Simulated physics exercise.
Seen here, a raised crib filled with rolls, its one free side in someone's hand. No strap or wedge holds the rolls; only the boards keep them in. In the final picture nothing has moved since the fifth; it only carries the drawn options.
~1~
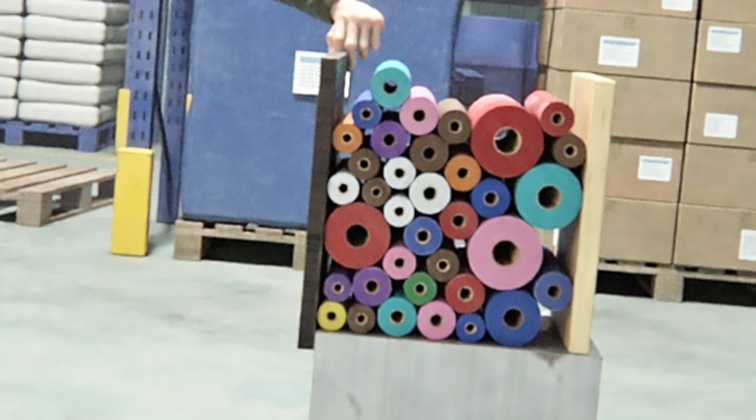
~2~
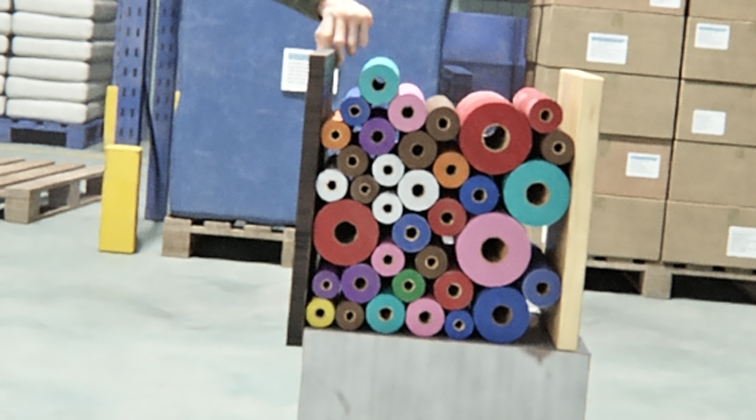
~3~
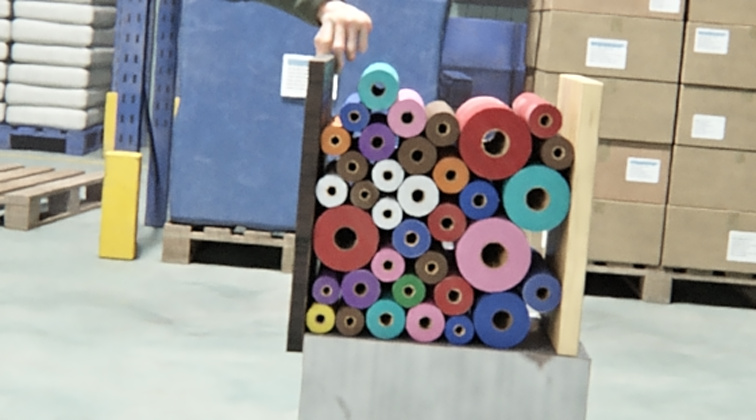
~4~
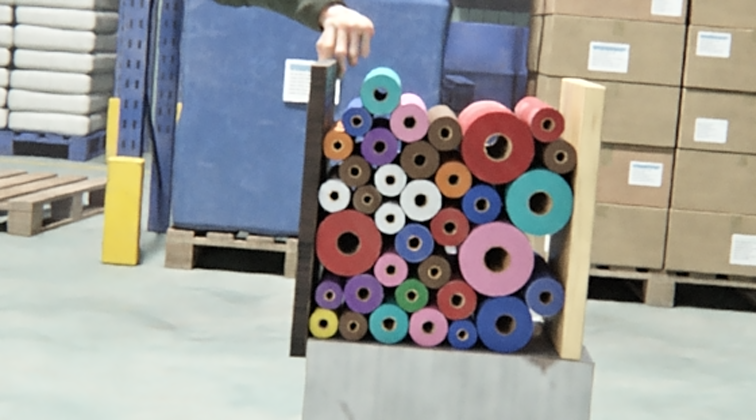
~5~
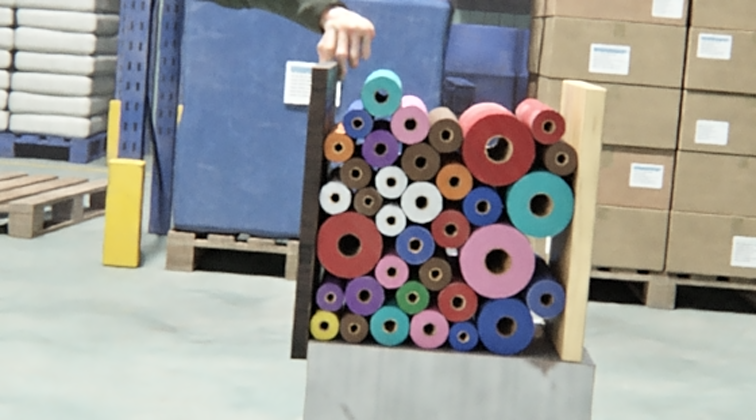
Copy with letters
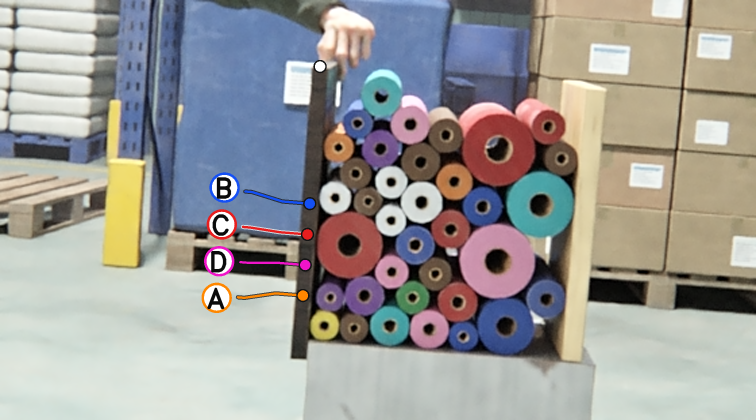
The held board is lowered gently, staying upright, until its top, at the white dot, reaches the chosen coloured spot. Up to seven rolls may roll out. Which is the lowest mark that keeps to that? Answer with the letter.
The lowest mark that will do is B.
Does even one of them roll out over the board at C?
Yes.
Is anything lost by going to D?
Yes.
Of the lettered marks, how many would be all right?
One of the four.
On the copy, A at (303, 296); B at (310, 203); C at (307, 235); D at (305, 265); the white dot at (320, 66).
On B. First, top of the board (324, 131).
Then, top of the board (319, 201).
Finally, top of the board (319, 204), about four out over the board.
By contrast, A more than seven out over the board; C more than seven out over the board; D more than seven out over the board.
